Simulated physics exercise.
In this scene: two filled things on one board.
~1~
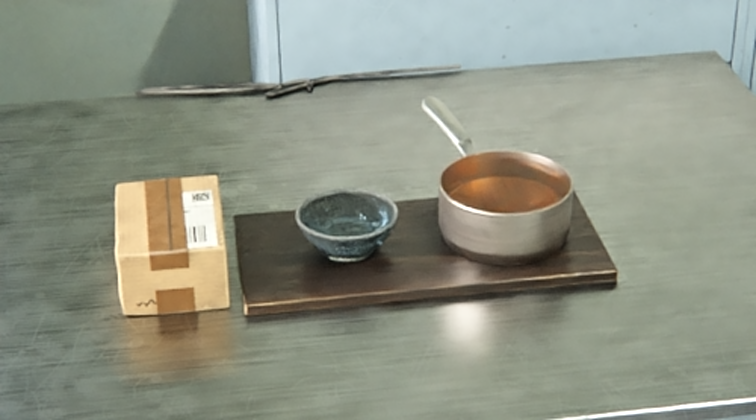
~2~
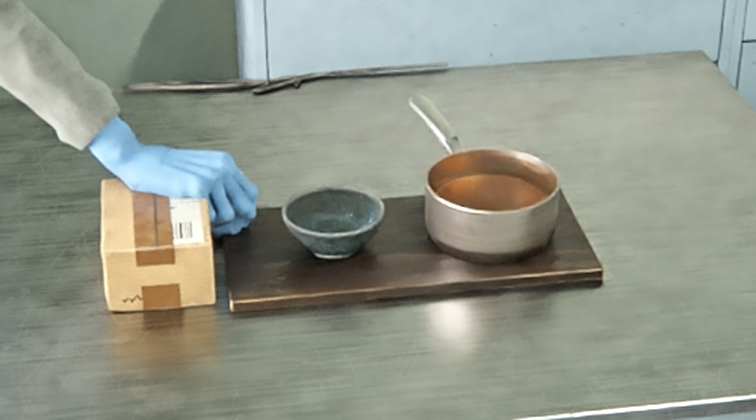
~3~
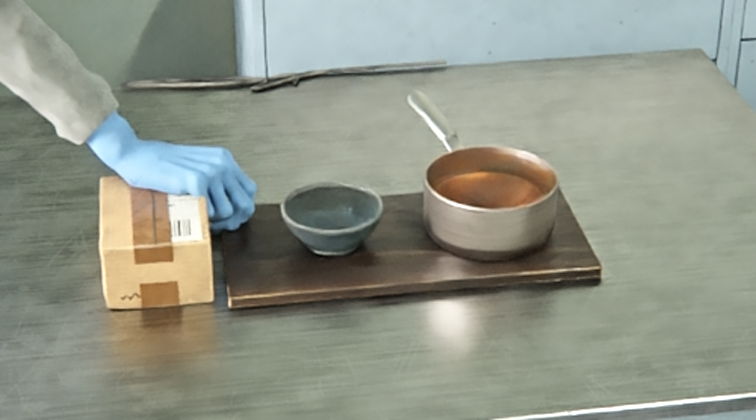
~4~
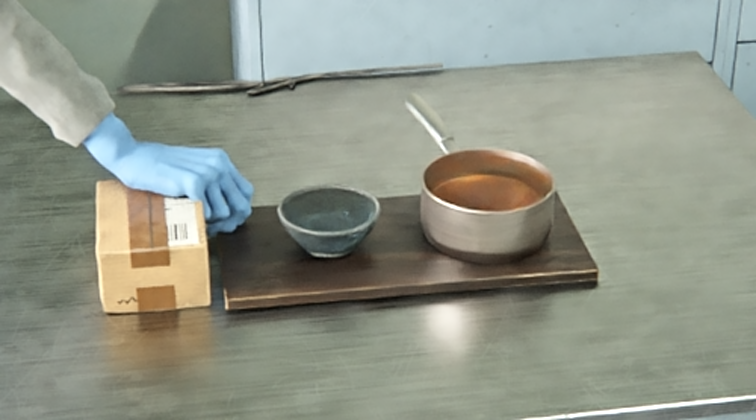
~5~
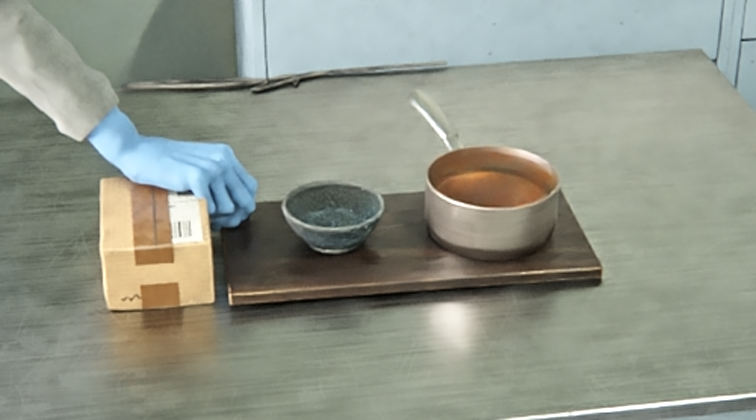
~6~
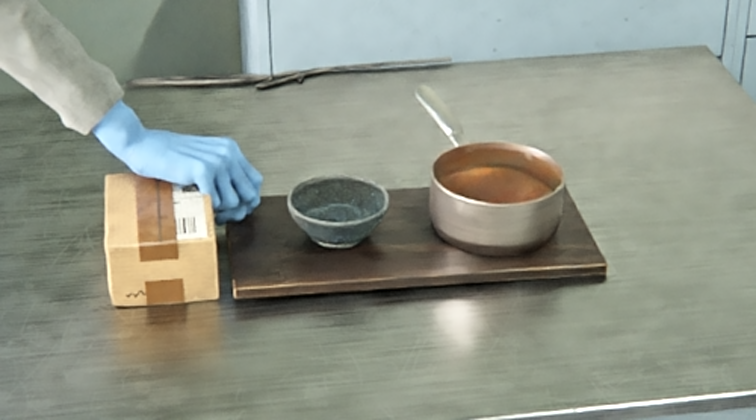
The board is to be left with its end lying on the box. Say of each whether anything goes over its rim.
I reckon the bowl sheds some over the edge while the saucepan sheds some over the edge.
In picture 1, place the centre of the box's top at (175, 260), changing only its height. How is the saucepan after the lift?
In that case: Is safe.
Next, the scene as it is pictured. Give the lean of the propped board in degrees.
The tilt comes out at about 12°.
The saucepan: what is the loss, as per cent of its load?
I'd say close to 14 in a hundred.
A moment on, the board slopes by about 7°; bowl, all is still inside; saucepan, all is still inside.
Further on, the board slopes by about 14°; bowl, a puddle lies under it; saucepan, a puddle lies under it.
When it is over, the board slopes by about 12°, resting on the box; bowl, a puddle lies under it; saucepan, a puddle lies under it.
